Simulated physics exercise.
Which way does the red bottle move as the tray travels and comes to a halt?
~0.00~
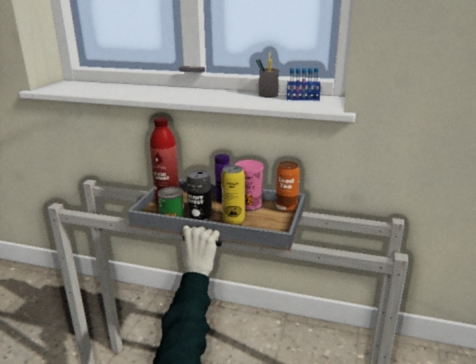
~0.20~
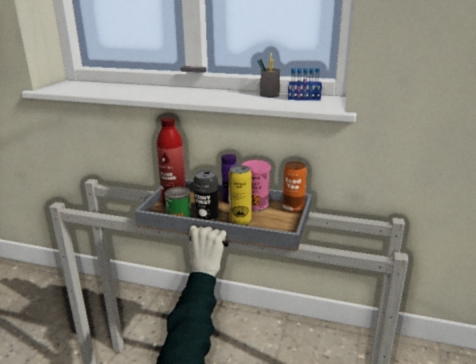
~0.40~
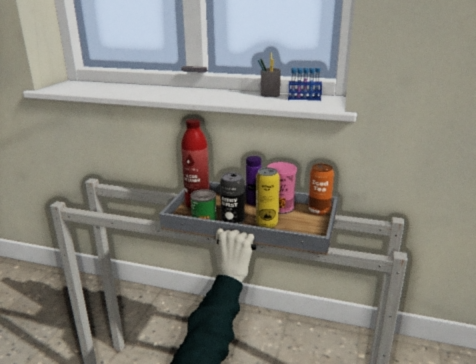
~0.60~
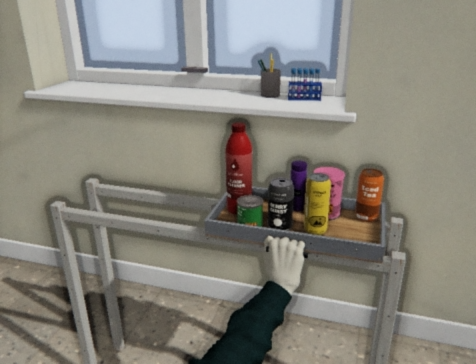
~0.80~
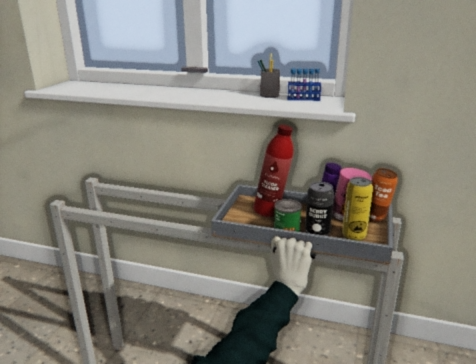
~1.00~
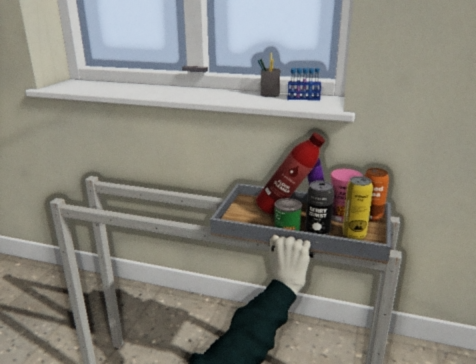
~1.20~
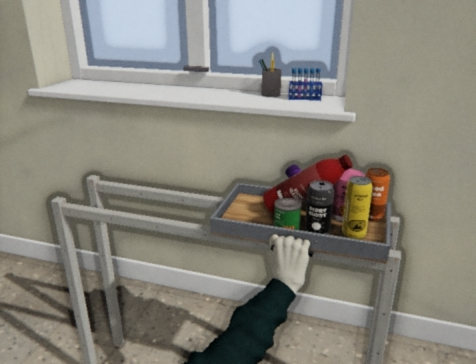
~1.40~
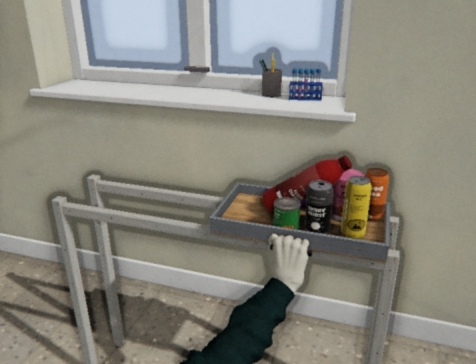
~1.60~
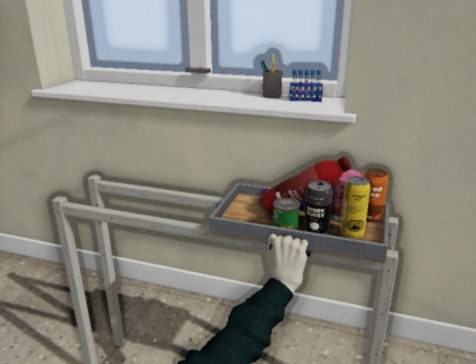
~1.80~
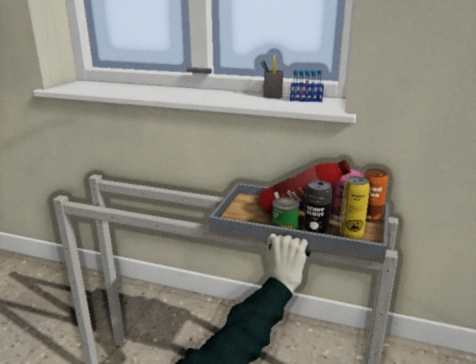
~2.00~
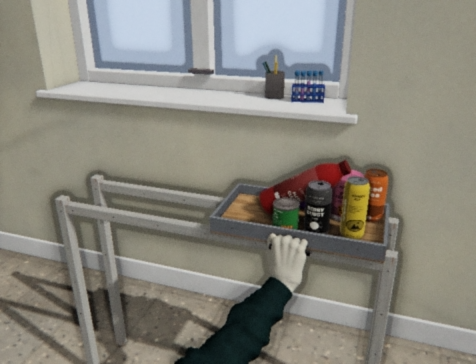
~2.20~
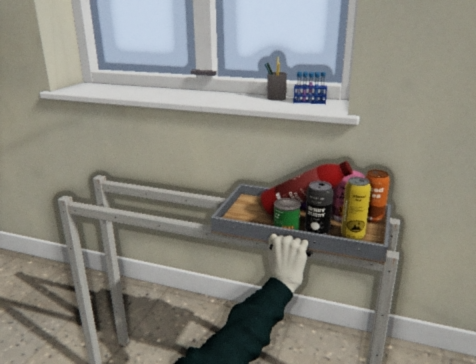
The red bottle moves to the right, riding along with the tray and then tipping over that way once the tray stops.
